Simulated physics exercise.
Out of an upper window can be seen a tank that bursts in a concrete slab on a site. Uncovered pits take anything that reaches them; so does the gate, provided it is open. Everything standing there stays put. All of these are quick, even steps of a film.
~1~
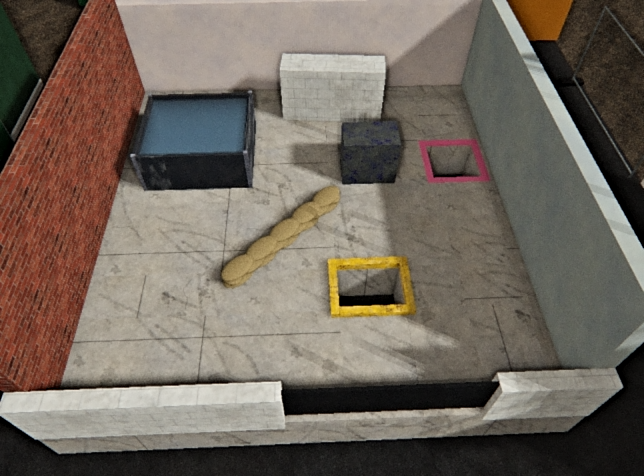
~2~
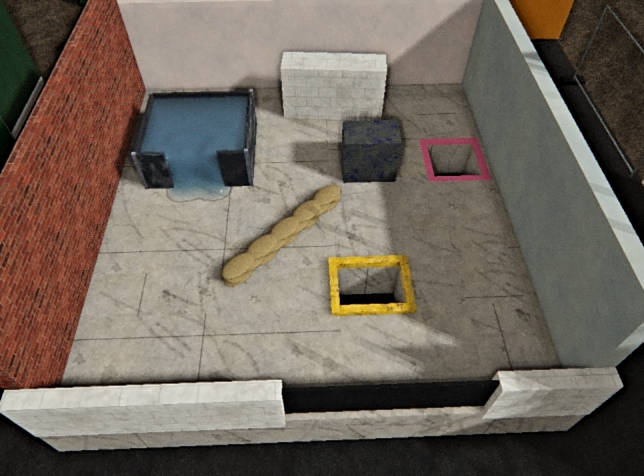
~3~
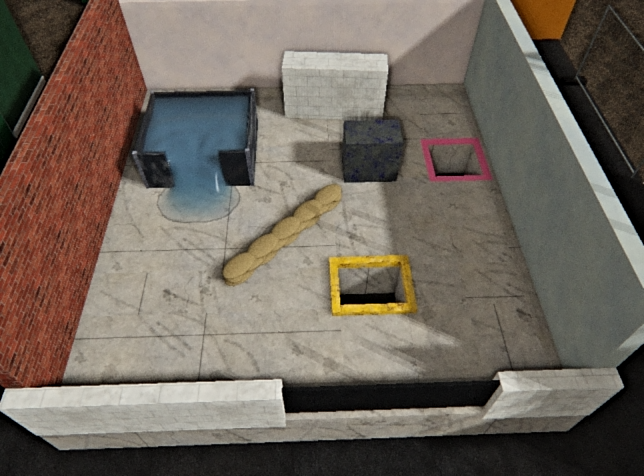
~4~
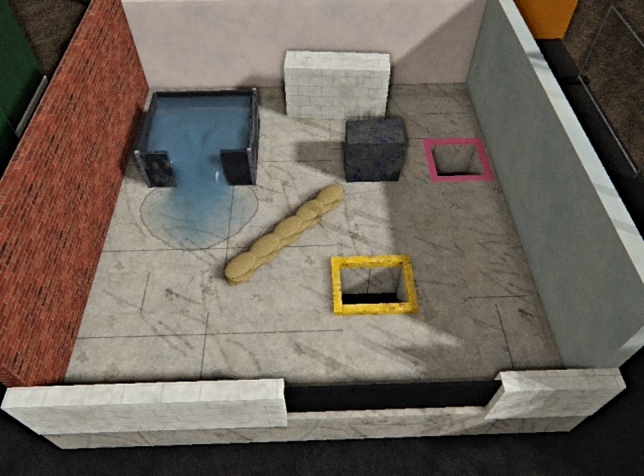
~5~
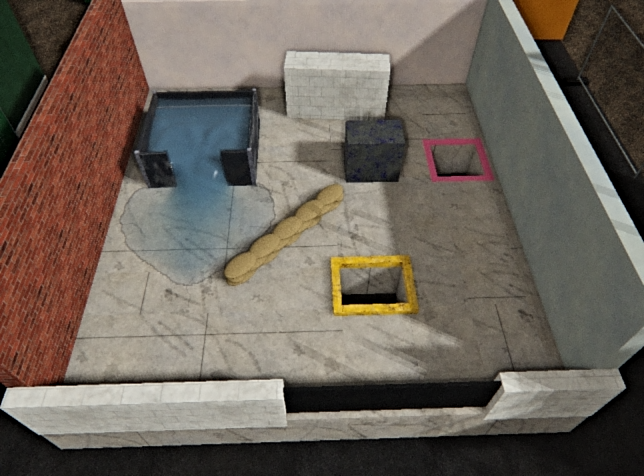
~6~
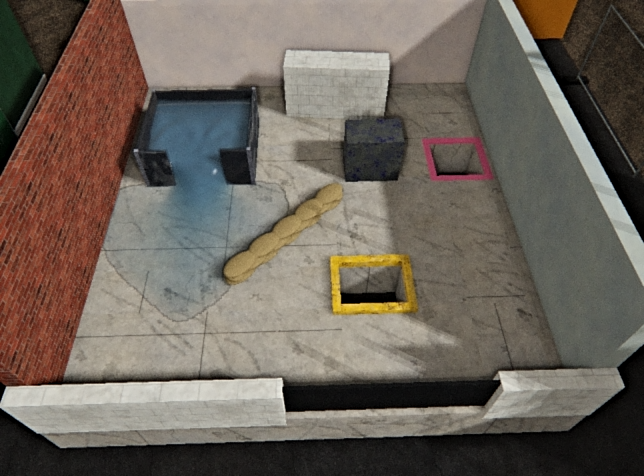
A walled concrete floor held a dark tank of water, which opened at the front and poured out, the puddle spreading toward the viewer and leftward to the brick wall, alongside a lumpy tan barrier.
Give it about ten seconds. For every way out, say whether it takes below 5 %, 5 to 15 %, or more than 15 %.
The gate never reaches five per cent, the yellow pit never reaches five per cent, the pink pit holds five to fifteen per cent.
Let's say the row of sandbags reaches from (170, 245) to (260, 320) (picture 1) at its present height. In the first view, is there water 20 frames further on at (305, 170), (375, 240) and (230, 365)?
Spared, swamped, swamped.
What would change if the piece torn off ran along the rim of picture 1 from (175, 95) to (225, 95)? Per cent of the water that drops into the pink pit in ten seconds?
For pink, roughly 20 in a hundred.
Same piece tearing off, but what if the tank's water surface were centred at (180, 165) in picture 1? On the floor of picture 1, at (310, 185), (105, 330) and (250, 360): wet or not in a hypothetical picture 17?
In sequence: Unflooded, next inundated, then inundated.
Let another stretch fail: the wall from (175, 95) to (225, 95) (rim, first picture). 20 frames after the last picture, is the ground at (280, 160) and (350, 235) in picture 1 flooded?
Well, the first place ends up drenched, and the second one left untouched.
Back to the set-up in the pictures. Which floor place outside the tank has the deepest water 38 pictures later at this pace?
My estimate is about (563, 391).
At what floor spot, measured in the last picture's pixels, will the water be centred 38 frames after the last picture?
Somewhere around (245, 254) in the last view.
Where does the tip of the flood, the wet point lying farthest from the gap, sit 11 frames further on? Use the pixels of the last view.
Roughly (360, 398).
A moment on, water covers 25 % of the floor; the gate 0 %, the yellow pit 0 %, the pink pit 0 %.
Next, water covers 30 % of the floor; the gate 0 %, the yellow pit 0 %, the pink pit 0 %.
Then, water covers 45 % of the floor; the gate 0 %, the yellow pit 0 %, the pink pit 0 %.
Later, water covers 65 % of the floor; the gate 0 %, the yellow pit 0 %, the pink pit 0 %.
In the end, water covers 85 % of the floor; the gate 0 %, the yellow pit 0 %, the pink pit 7 %.
